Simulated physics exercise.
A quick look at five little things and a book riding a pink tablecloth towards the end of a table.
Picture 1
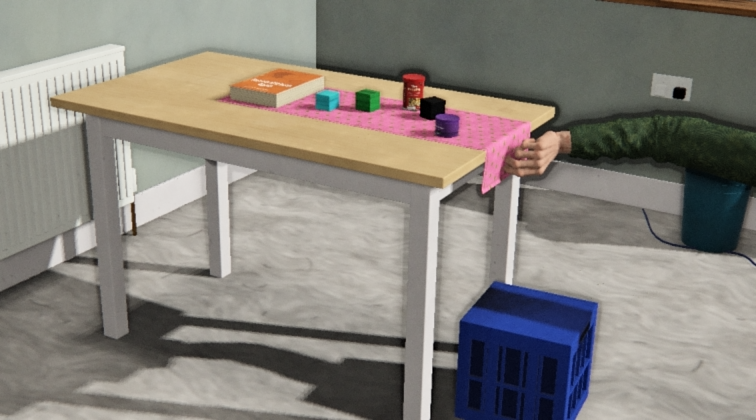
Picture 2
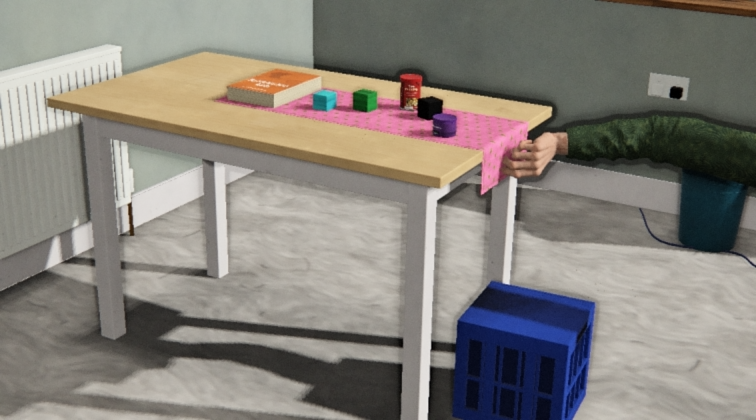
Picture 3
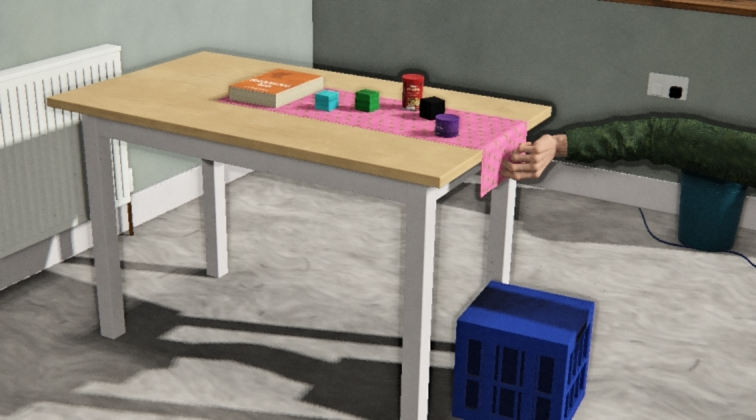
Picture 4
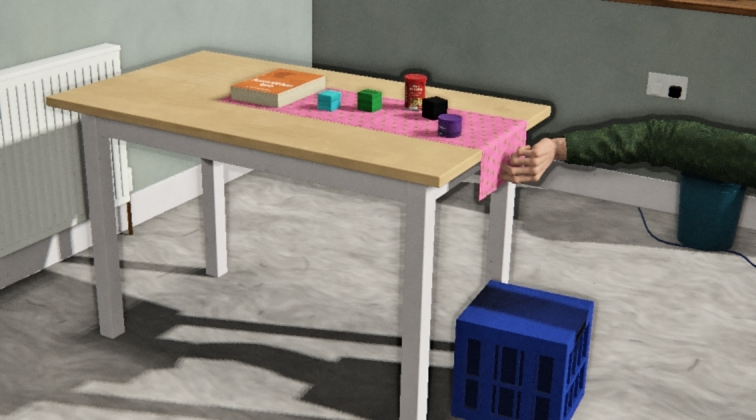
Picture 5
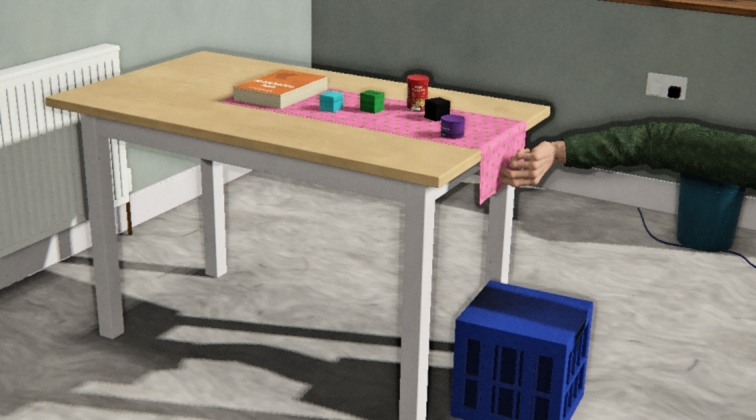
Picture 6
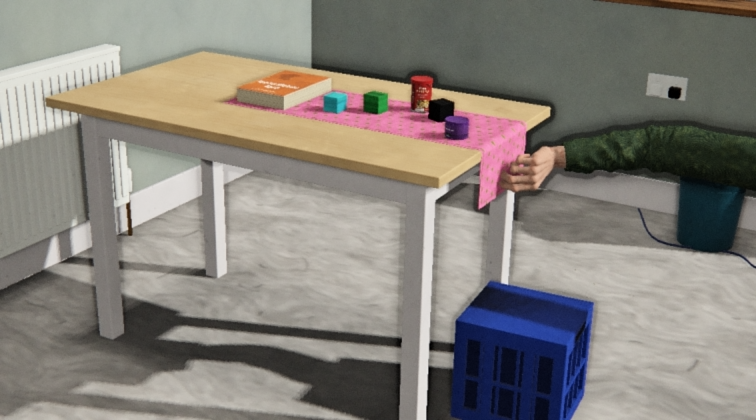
The clip shows a hand in a green sleeve gripping the end of a pink cloth on a table and slowly drawing it slightly downward, while a book, a red can, a purple pot and three cubes shift slightly right.
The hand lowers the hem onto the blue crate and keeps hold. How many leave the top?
The answer is three.
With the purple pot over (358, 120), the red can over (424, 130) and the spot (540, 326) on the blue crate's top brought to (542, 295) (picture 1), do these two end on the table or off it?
The purple pot stays on; the red can goes over.
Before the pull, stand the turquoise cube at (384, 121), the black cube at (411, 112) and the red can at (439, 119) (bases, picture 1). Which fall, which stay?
The turquoise cube comes down; the black cube is carried off; the red can drops off.
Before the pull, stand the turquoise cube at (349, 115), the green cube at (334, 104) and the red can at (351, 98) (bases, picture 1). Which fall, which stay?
The turquoise cube stays on; the green cube stays on; the red can stays on.
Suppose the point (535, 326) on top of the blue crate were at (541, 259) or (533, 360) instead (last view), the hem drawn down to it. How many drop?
In that case 1 and 4.
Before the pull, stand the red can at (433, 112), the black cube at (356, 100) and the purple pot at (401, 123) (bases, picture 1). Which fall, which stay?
The red can goes over; the black cube stays on; the purple pot goes over.
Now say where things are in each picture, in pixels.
The first picture shows hem (483, 194); purple pot (448, 117); black cube (433, 99); red can (414, 77); green cube (368, 92); turquoise cube (327, 93); top of the crate (540, 326).
The second picture shows hem (481, 194); purple pot (445, 117).
The third picture shows hem (481, 197); black cube (433, 99).
The fourth picture shows hem (479, 200); red can (416, 77); top of the crate (536, 325).
The fifth picture shows hem (480, 204); green cube (372, 92).
The sixth picture shows hem (479, 209); purple pot (457, 119); black cube (442, 101); red can (422, 78); green cube (376, 94); turquoise cube (335, 95).
A little later, hem near (500, 265); purple pot gone.
Next, hem on the crate; purple pot, black cube and red can gone.
When it is over, hem on the crate; purple pot, black cube and red can gone. Over the edge go three.
